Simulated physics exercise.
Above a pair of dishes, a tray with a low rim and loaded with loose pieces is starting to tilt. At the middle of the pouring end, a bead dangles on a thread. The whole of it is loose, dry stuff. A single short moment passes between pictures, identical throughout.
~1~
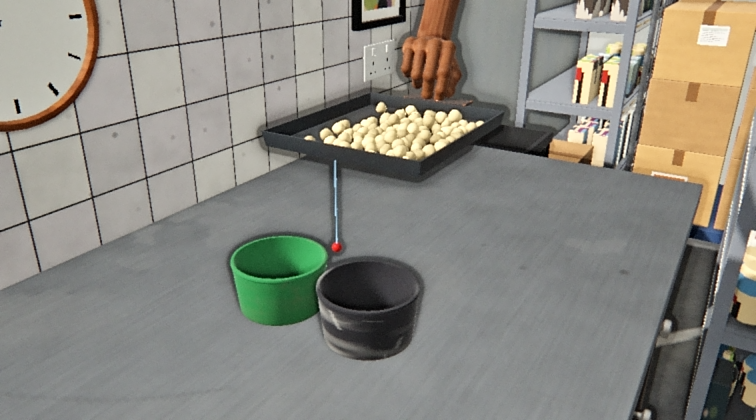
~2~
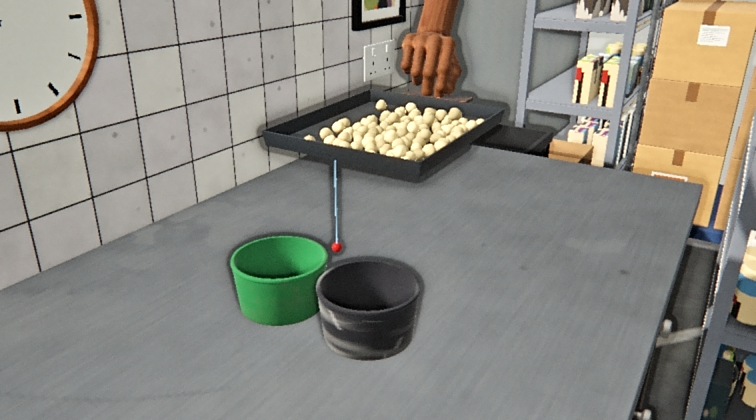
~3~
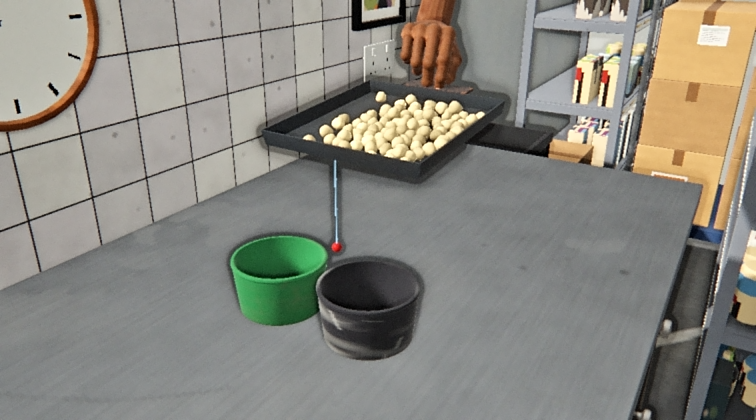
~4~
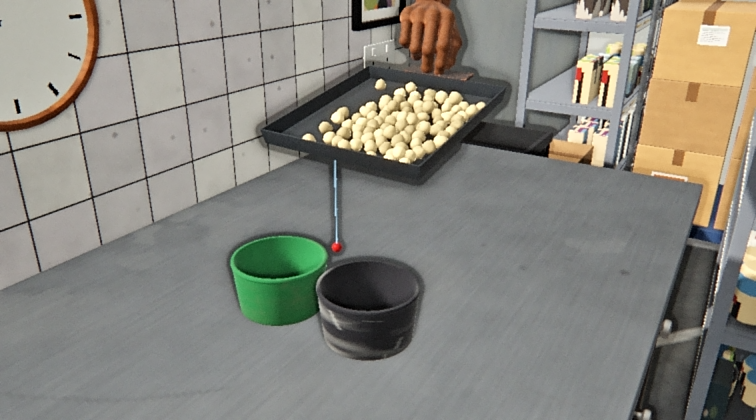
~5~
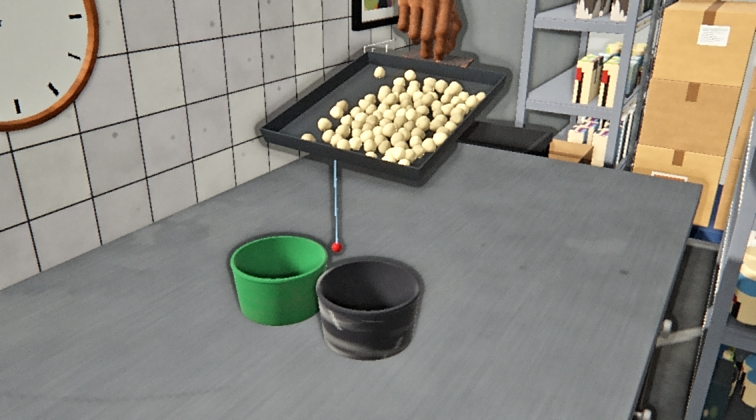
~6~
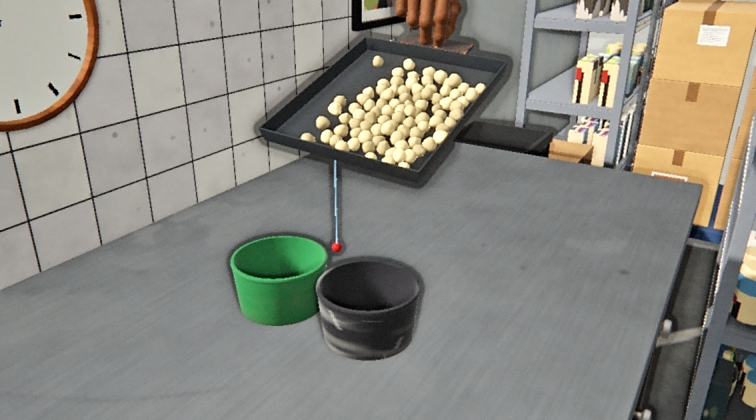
A dark tray of macadamia nuts gradually tilts above a green dish and a black dish.
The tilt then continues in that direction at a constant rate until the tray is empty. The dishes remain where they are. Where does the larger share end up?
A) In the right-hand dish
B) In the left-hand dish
The answer is A.
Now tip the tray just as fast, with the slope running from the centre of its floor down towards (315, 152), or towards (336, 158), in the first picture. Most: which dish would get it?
The leftmost dish; the rightmost dish.
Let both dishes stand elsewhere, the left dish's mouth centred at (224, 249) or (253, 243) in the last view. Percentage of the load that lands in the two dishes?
Result: 30 % and 20 %.
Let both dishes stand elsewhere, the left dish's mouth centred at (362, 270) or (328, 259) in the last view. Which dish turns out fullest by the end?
The dish to the left; the dish to the right.
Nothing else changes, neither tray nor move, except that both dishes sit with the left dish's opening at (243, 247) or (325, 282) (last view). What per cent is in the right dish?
Close to 30 in a hundred, then close to 30 in a hundred.
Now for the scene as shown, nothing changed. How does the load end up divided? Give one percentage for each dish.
Final split: Left dish some 10 per cent, right dish some 50 per cent.
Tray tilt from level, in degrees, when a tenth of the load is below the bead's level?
Reading: Some 105°.
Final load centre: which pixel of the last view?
Resting centre, last picture - approx. (359, 330).
Just after the last frame, tray tipped steeply; almost all on the tray; just a few in the right dish; just a few in the air.
A moment on, tray tipped past a quarter turn; roughly half on the tray; about a tenth in the right dish; just a few outside both; roughly a third in the air.
Further on, tray tipped past a quarter turn; roughly half in the right dish; about a tenth in the left dish; roughly a third outside both.
When it is over, tray tipped past a quarter turn; roughly half in the right dish; about a tenth in the left dish; roughly a third outside both.
